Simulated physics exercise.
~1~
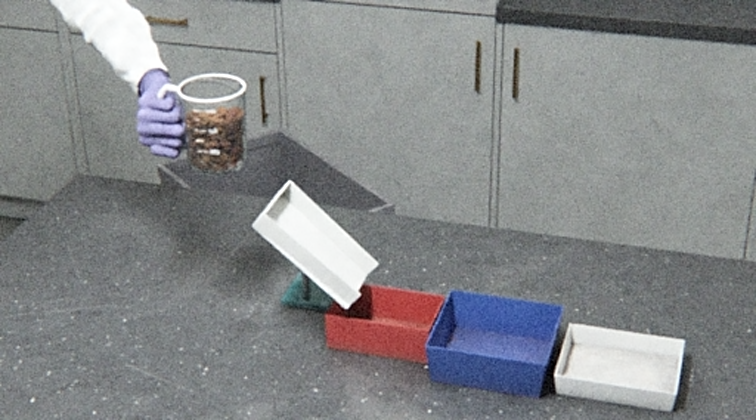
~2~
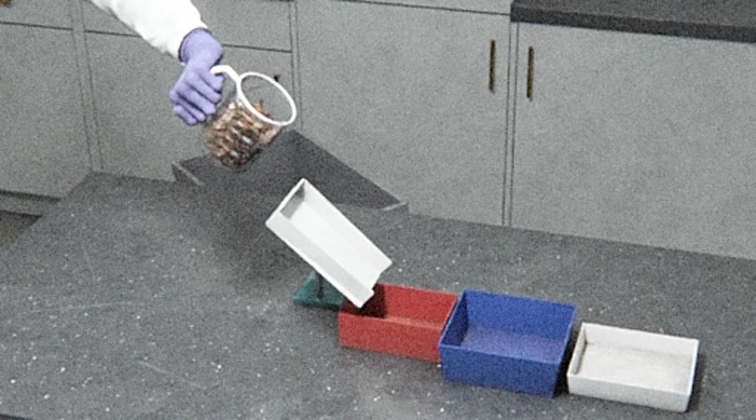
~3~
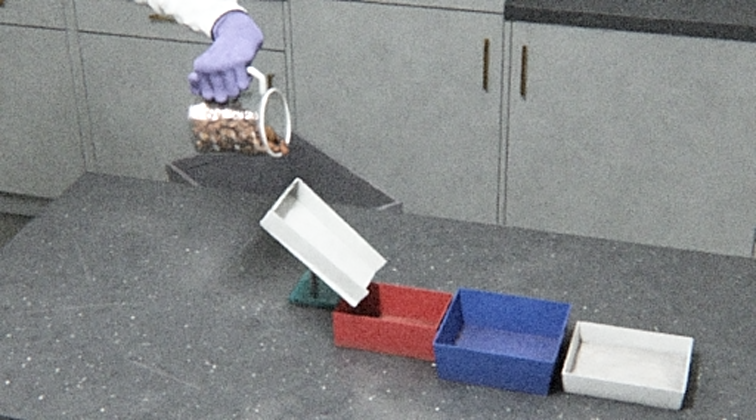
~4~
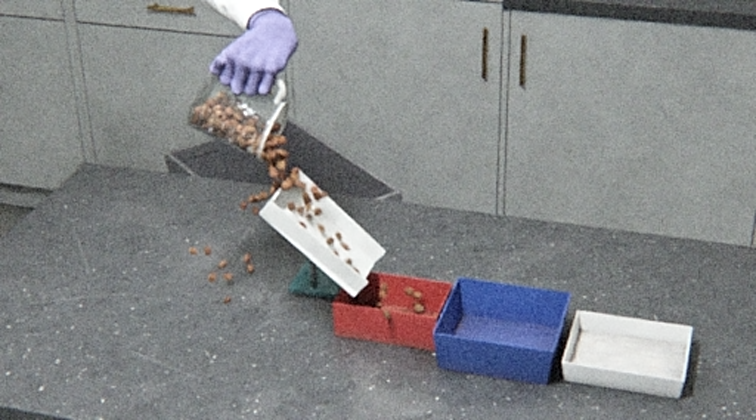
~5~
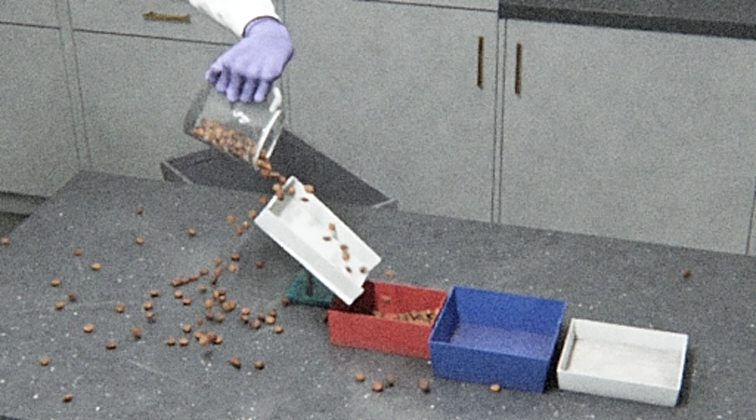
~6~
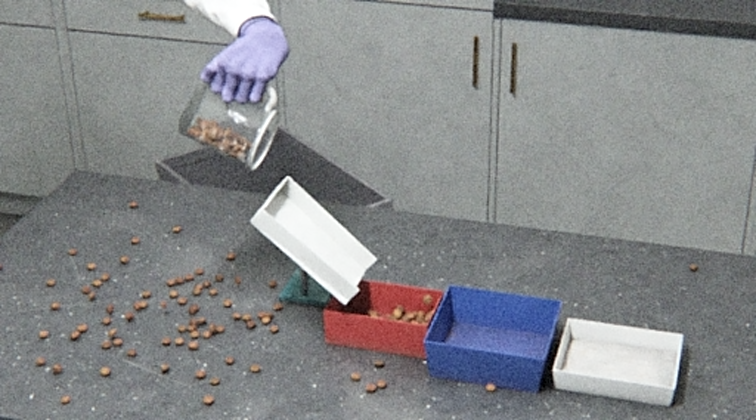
Brown pieces pouring from a jug tipped by a gloved hand, sliding down a white chute into a red tin, many scattering across the table.
